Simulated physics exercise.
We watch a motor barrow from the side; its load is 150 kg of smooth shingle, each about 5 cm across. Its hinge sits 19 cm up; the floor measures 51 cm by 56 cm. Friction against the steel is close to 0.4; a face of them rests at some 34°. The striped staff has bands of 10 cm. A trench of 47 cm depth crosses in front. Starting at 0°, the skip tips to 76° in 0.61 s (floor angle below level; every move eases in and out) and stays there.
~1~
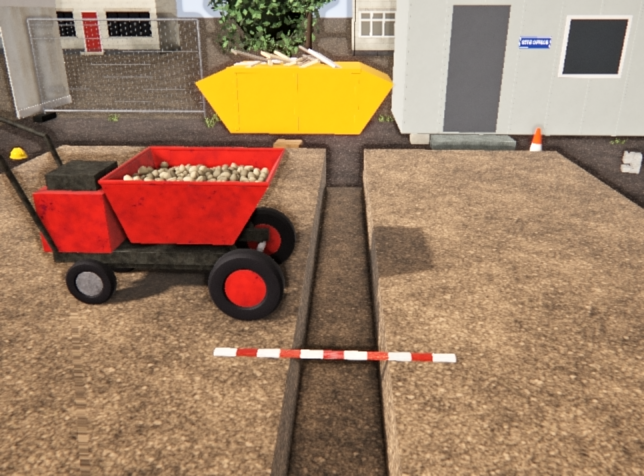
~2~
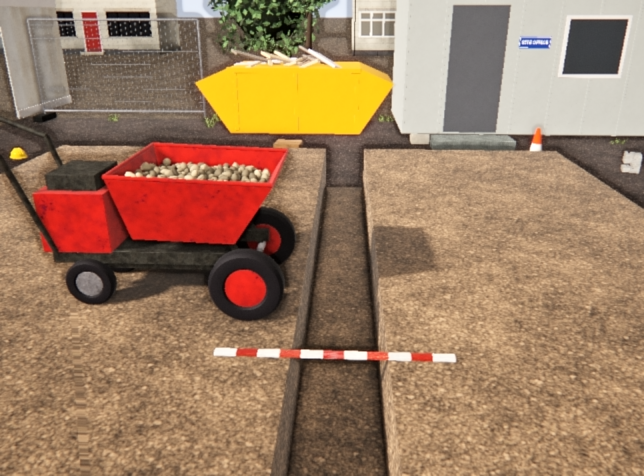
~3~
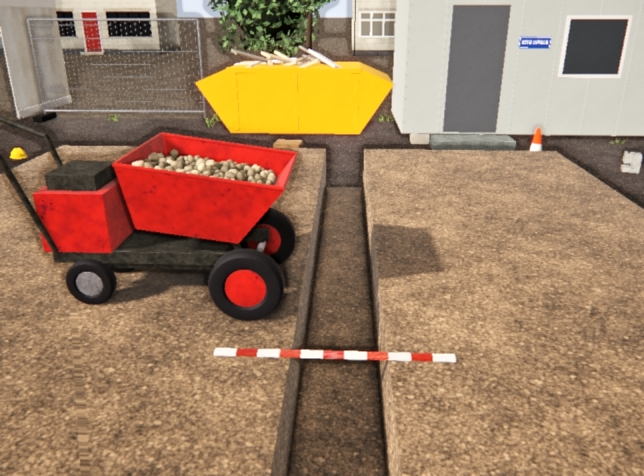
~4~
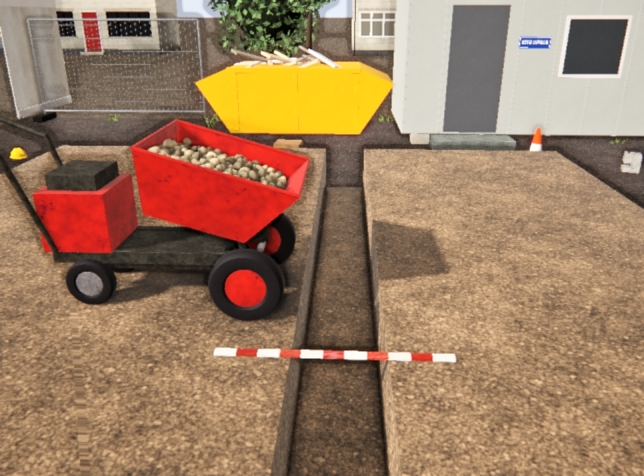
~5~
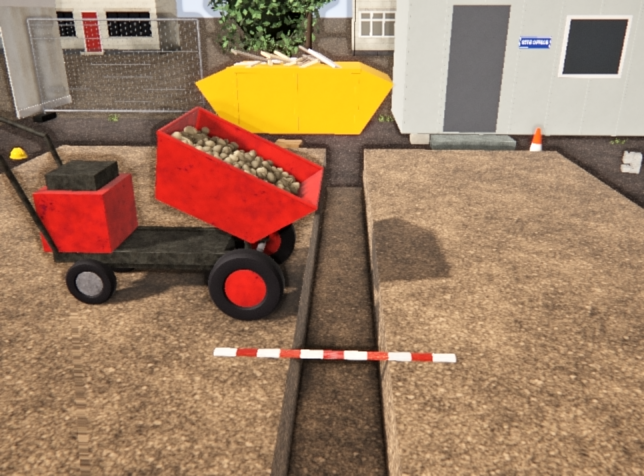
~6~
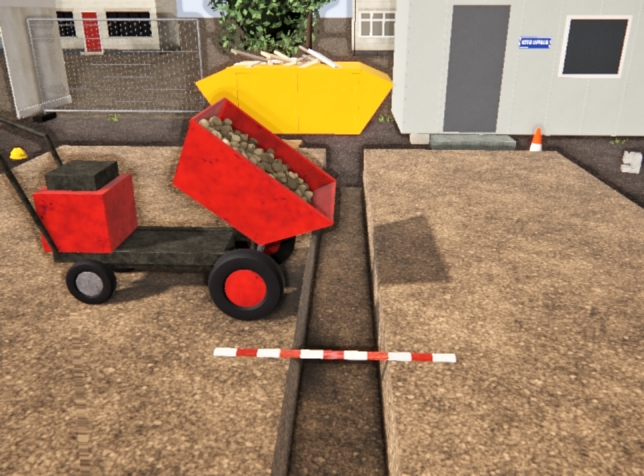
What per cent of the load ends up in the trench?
Some 27 per cent of it.
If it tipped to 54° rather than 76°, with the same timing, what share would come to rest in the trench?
It would be near 15 per cent.
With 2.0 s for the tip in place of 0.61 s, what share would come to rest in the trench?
It would be near 50 per cent.
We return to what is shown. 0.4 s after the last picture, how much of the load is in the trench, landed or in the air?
About 5 per cent by then.
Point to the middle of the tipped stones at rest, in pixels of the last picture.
Their middle is at about (427, 290).
Then, 0.2 s after the last picture the floor is at 65°, 100 % in the skip; the foremost stones are at (346, 242).
Then, 0.4 s after the last picture the floor is at 76°, 61 % in the skip, 6 % in the trench, 33 % past the trench; the foremost stones are at (436, 293).
Then, 0.8 s after the last picture the floor is at 76°, 13 % in the skip, 13 % in the trench, 74 % past the trench; the foremost stones are at (615, 298).
Then, 2.7 s after the last picture the floor is at 76°, 0 % in the skip, 27 % in the trench, 73 % past the trench; the foremost stones are past the picture's edge.
